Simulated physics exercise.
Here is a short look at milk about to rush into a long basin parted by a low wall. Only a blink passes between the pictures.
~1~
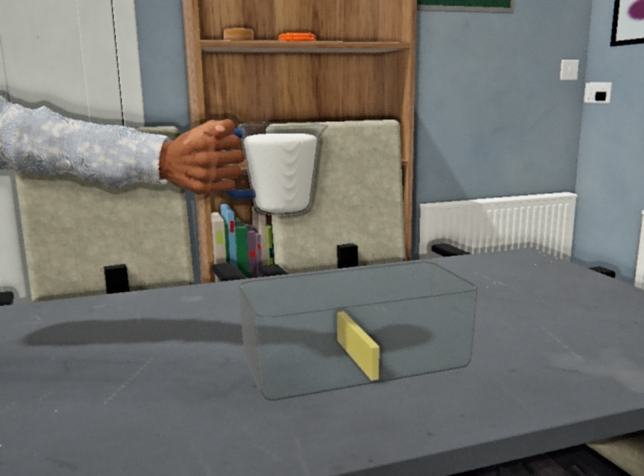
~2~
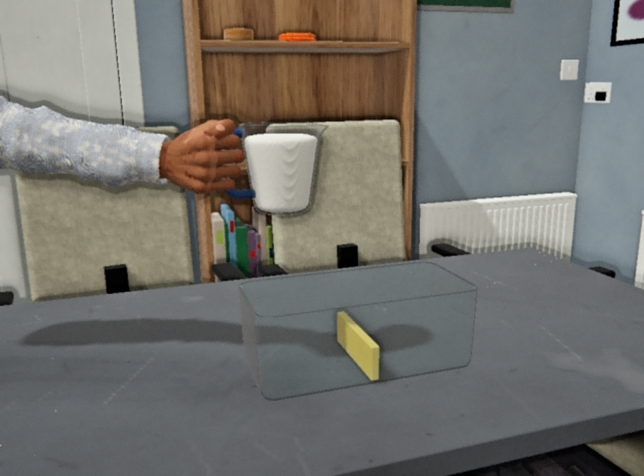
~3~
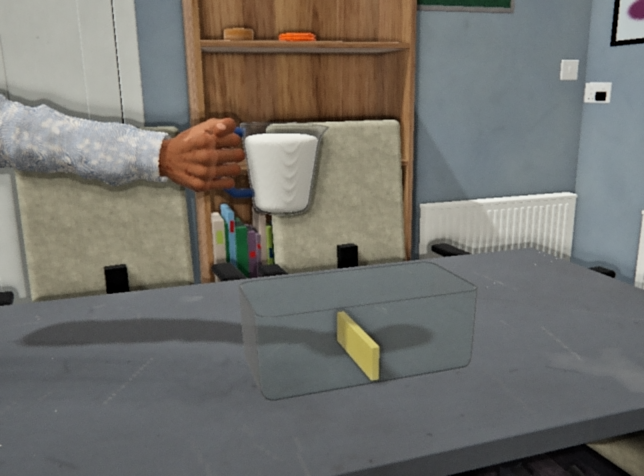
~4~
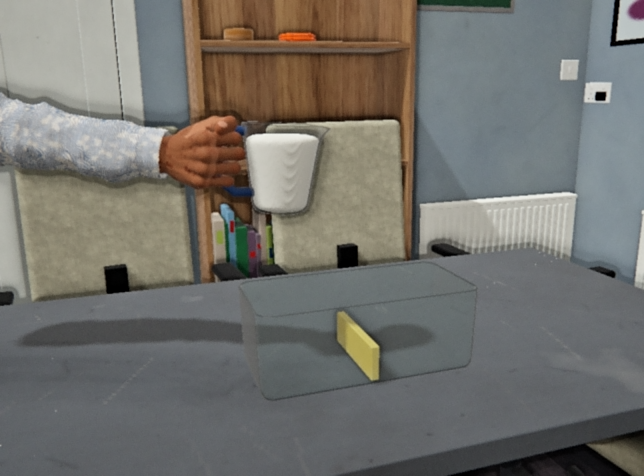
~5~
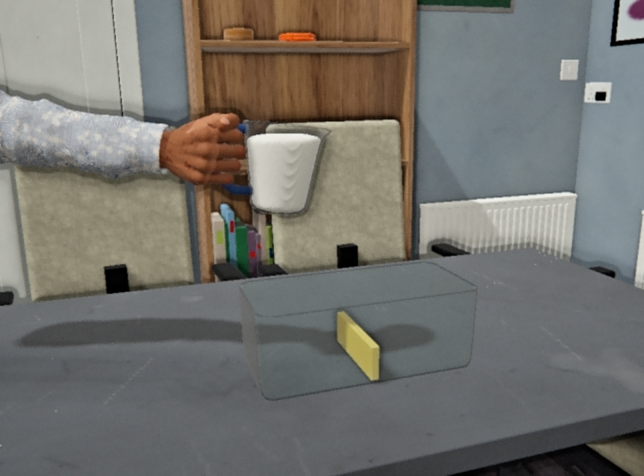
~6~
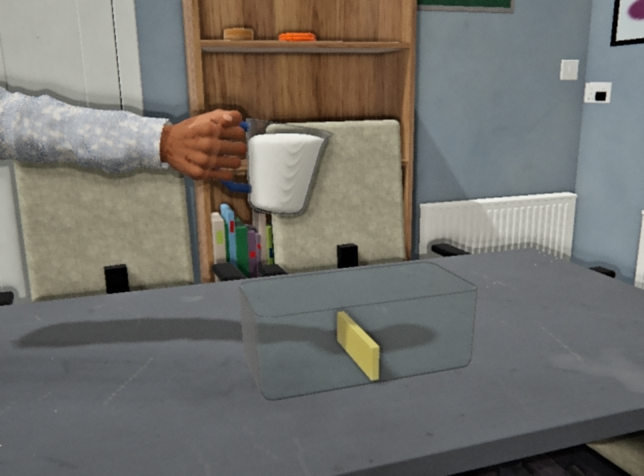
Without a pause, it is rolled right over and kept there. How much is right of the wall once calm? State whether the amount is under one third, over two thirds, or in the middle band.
Outstrips two thirds.
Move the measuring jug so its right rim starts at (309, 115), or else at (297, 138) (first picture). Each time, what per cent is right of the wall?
First try: About 80 %; second try: About 45 %.
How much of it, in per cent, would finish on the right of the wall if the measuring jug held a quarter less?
The share comes to some 95 parts in a hundred.
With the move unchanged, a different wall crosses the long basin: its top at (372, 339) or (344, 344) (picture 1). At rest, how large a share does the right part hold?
Estimated: 75 % first, 90 % second.
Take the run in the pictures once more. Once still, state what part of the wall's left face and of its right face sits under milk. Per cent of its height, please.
On the left 0 %, on the right 40 %.
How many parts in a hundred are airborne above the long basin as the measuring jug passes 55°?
Estimated at 15 per cent or so.
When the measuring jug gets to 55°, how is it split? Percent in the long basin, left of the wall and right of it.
The left part holds 0 percent and the right part 5 percent.
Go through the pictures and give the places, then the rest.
The first frame shows tilt 0°; pouring edge (328, 124); surface from (244, 139) to (315, 136); the long basin's rim runs from (247, 300) to (454, 275); the wall's top is at (357, 329).
The second frame shows tilt 0°; pouring edge (328, 125); surface from (244, 138) to (315, 136).
The third frame shows tilt 2°; pouring edge (329, 126); surface from (245, 138) to (316, 137).
The fourth frame shows tilt 3°; pouring edge (330, 127); surface from (246, 139) to (316, 137).
The fifth frame shows tilt 6°; pouring edge (332, 130); surface from (247, 139) to (318, 137).
The sixth frame shows tilt 9°; pouring edge (334, 133); surface from (249, 140) to (321, 138).
A moment on, the measuring jug is tipped part way and 81 per cent is still to pour, 0 is left of the wall and 4 right of it.
Next, the measuring jug is tipped on its side and 30 per cent is still to pour, 1 is left of the wall and 48 right of it.
Then the measuring jug is tipped on its side and 1 per cent is still to pour, 3 is left of the wall and 92 right of it.
Later the measuring jug is tipped on its side and 0 per cent is still to pour, 4 is left of the wall and 95 right of it.
Finally, 4 per cent lies left of the wall, 95 right of it and 1 outside.
